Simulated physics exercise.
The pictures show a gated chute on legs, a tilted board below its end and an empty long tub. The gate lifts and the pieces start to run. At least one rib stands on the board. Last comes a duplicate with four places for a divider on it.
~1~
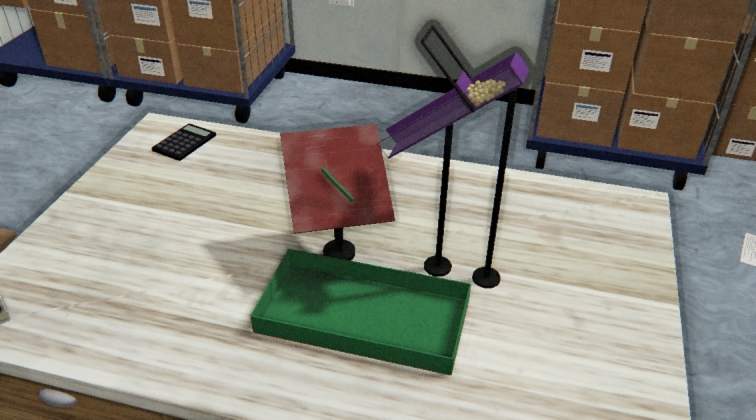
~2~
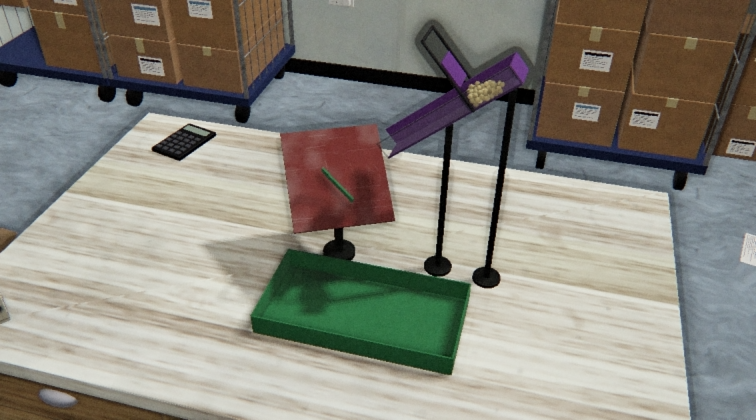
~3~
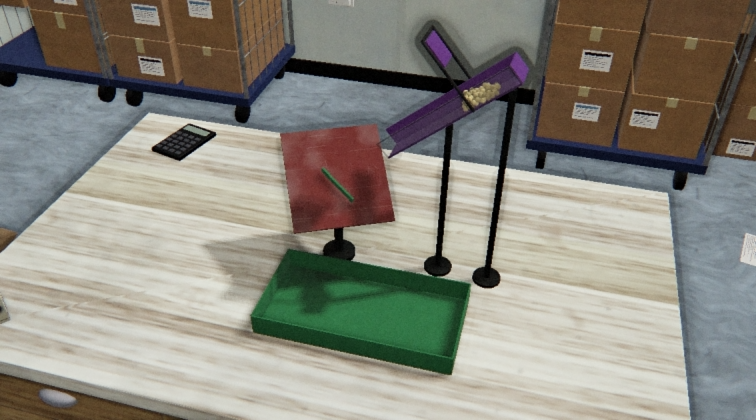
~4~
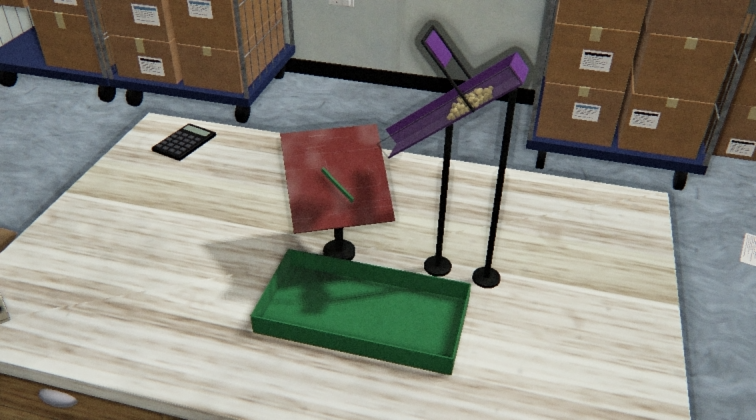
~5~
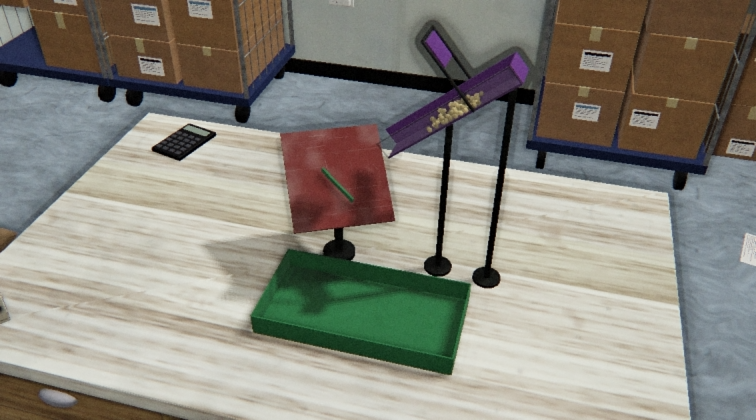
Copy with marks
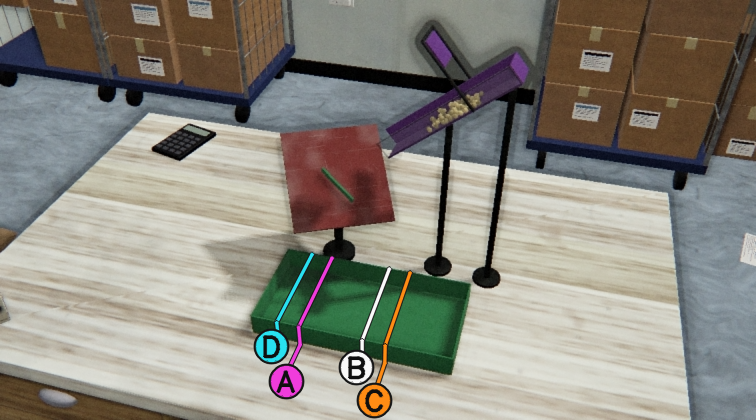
To begin with, a clump of small pale pieces sits high in a sloping purple chute on black legs, above a tilted red board with a green rib and an empty green tub. The gate lifts, then the pieces slide down leftward, spreading out partway along the chute.
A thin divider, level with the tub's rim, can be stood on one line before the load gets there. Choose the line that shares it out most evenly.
It is B.
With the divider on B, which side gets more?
Right.
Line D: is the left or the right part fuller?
The right side.
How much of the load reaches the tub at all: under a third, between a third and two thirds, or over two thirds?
Over two thirds.
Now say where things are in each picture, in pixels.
The first frame shows load behind the gate at (484, 91), soya beans; lip of the chute at (393, 151), sloping fairly steeply.
The second frame shows middle of the board at (337, 176), tilted fairly steeply; middle of its low edge at (345, 227); of its high edge at (329, 129).
The third frame shows front corners of the tub at (251, 316) and (453, 359), empty; front of the load at (464, 106).
The fourth frame shows middle of the load at (468, 100); its front at (449, 117), about a quarter of the way to the lip; rib from (322, 168) to (353, 199).
The fifth frame shows middle of the load at (457, 112); its front at (429, 129), about half of the way to the lip.
On the marked copy, line A crosses the front rim at (298, 326); line B crosses the front rim at (362, 339); line C crosses the front rim at (385, 344); line D crosses the front rim at (277, 321).
For line A, of what is caught, a small part on the left of the divider, nearly all on the right.
For line B, of what is caught, about a third on the left of the divider, about two thirds on the right.
For line C, of what is caught, all on the left of the divider, none on the right.
For line D, of what is caught, none on the left of the divider, all on the right.
